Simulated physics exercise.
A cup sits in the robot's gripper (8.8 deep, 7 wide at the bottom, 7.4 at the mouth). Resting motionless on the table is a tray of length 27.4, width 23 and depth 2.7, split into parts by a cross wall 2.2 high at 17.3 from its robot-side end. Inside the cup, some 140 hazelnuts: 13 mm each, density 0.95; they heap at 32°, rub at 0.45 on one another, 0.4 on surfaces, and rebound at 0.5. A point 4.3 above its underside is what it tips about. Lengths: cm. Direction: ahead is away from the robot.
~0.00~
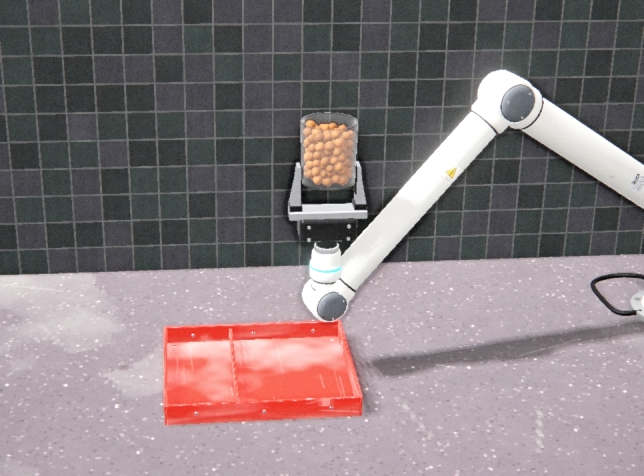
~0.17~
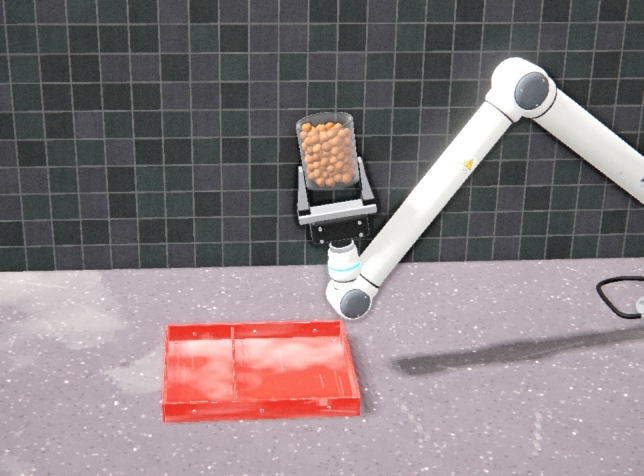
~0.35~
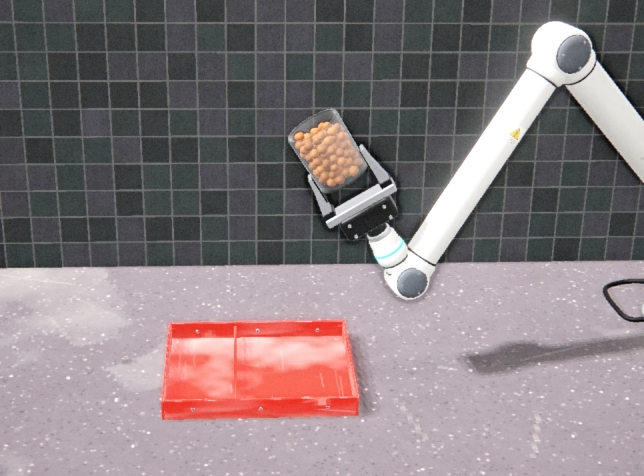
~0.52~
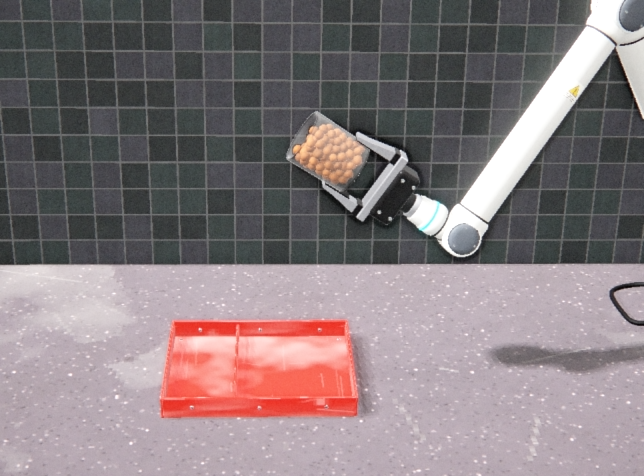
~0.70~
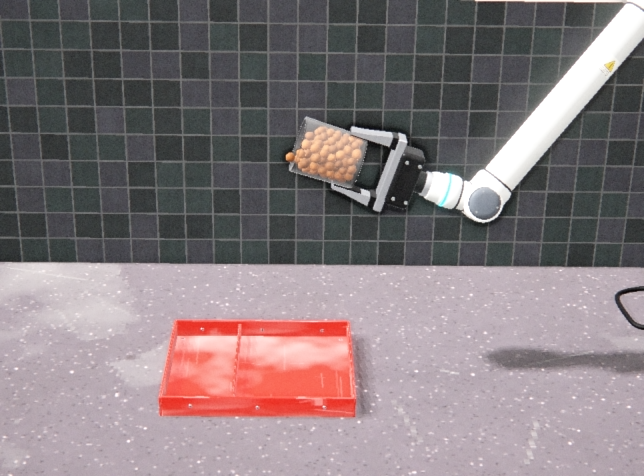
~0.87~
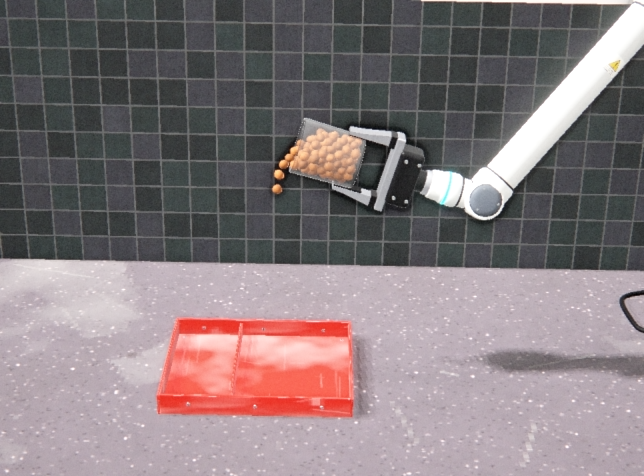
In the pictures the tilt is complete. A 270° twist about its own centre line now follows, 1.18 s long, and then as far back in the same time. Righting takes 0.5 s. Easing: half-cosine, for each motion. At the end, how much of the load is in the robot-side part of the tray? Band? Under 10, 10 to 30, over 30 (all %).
Band: 10 to 30 %.
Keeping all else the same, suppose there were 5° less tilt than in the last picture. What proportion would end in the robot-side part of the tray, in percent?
In that case I'd say some 15 per cent.
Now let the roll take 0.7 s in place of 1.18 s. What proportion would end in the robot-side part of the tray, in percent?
It would come to around 15 percent.
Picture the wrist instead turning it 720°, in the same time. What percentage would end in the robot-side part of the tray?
Estimate: Near 20 %.
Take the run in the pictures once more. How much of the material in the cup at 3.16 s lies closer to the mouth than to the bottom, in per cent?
Roughly 40 %.
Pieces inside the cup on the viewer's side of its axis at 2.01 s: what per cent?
60 %.
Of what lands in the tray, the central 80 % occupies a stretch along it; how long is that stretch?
It spans something like 24 centimetres, give or take.
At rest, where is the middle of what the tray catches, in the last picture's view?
I'd mark it about (268, 372) in the last picture.
After 2.01 s, tipped 74°, highest piece 39 above the table; 106 in the cup, 12 in the robot-side part, 6 in the far-side part, 2 on the table or floor, 10 in flight or on a rim.
After 3.16 s, tipped 74°, highest piece 38 above the table; 93 in the cup, 25 in the robot-side part, 11 in the far-side part, 4 on the table or floor, 3 in flight or on a rim.
After 3.93 s, upright, highest piece 39 above the table; 92 in the cup, 27 in the robot-side part, 11 in the far-side part, 6 on the table or floor.
After 4.63 s, upright, highest piece 39 above the table; 92 in the cup, 27 in the robot-side part, 11 in the far-side part, 6 on the table or floor.
At rest, 92 in the cup, 27 in the robot-side part, 11 in the far-side part, 6 on the table or floor. That is 20 % in the robot-side part of the tray.
